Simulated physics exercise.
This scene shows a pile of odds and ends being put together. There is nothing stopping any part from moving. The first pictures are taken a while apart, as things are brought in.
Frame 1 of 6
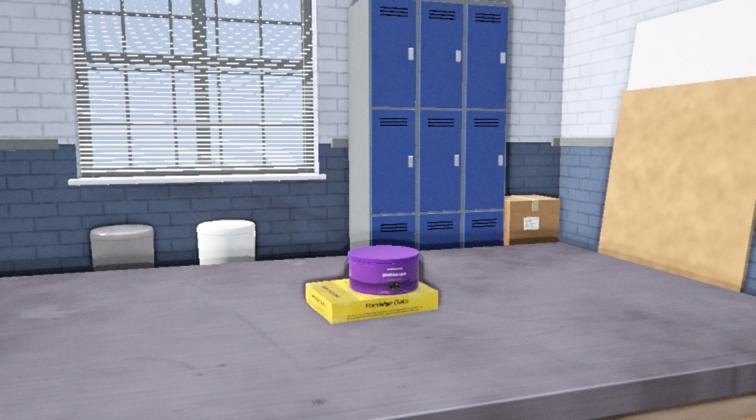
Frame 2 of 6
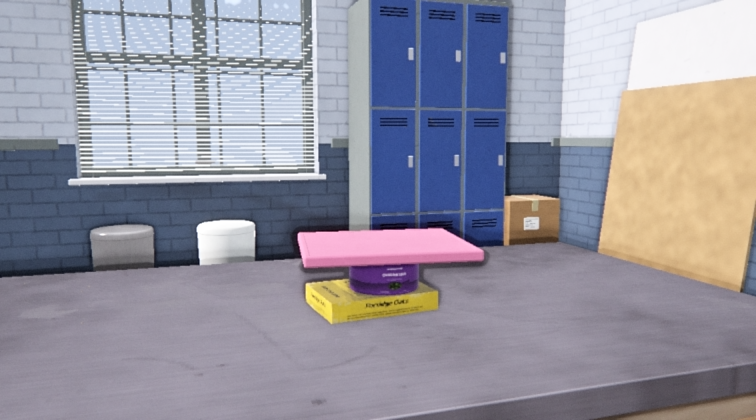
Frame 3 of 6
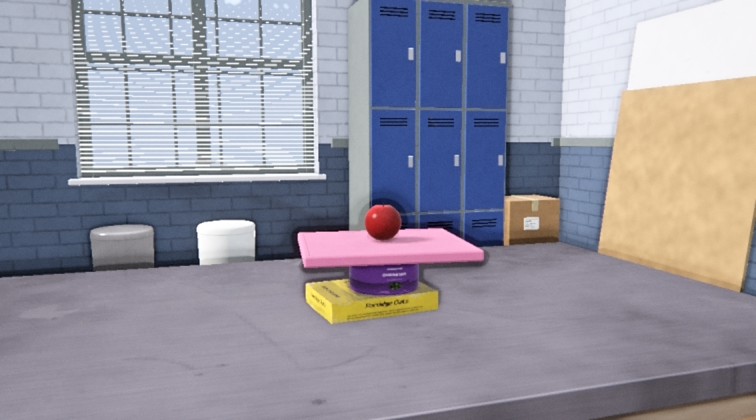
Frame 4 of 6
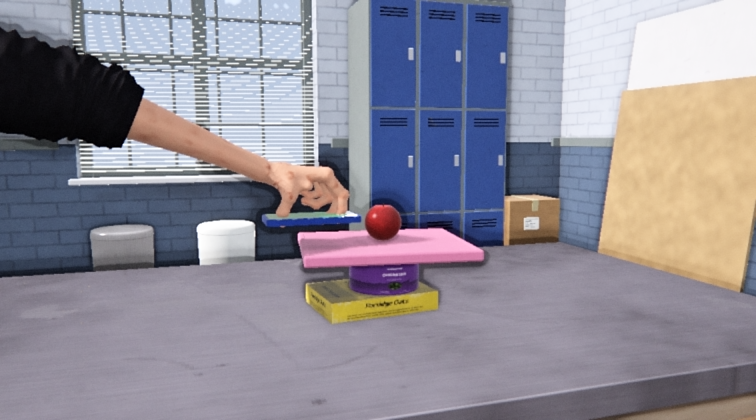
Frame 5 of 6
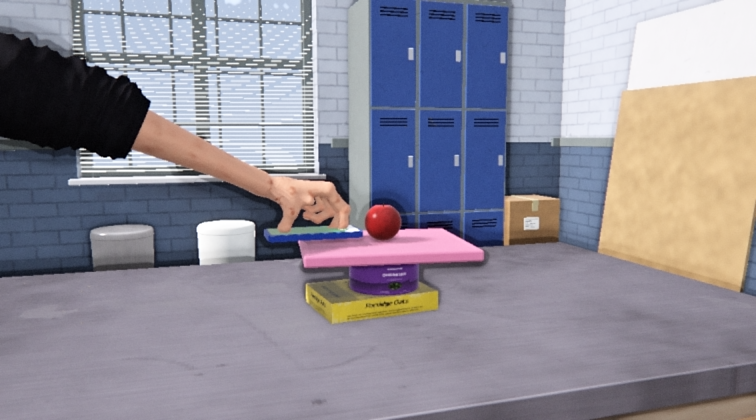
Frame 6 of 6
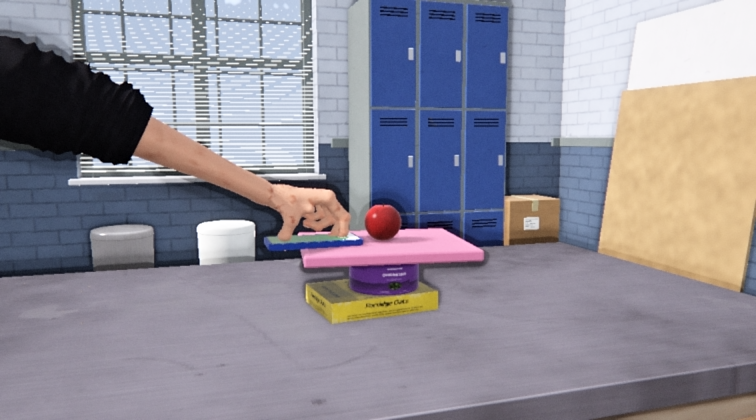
The footage shows a purple round container on a yellow box, then a pink tray and a red apple added on top, before a hand reaches in from the left and lowers a blue phone onto the tray's left side.
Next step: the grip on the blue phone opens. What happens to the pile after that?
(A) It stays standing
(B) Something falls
A.
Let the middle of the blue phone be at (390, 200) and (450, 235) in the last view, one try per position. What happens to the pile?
First case - pile falls; second case - pile steady.
Then, 0.20 s on from there, no change.
Then, 0.50 s on from there, blue phone resting near (313, 242).
In the end, all 5 unmoved. At the end, from the last picture's camera, blue phone near (313, 242). The pile keeps its balance.
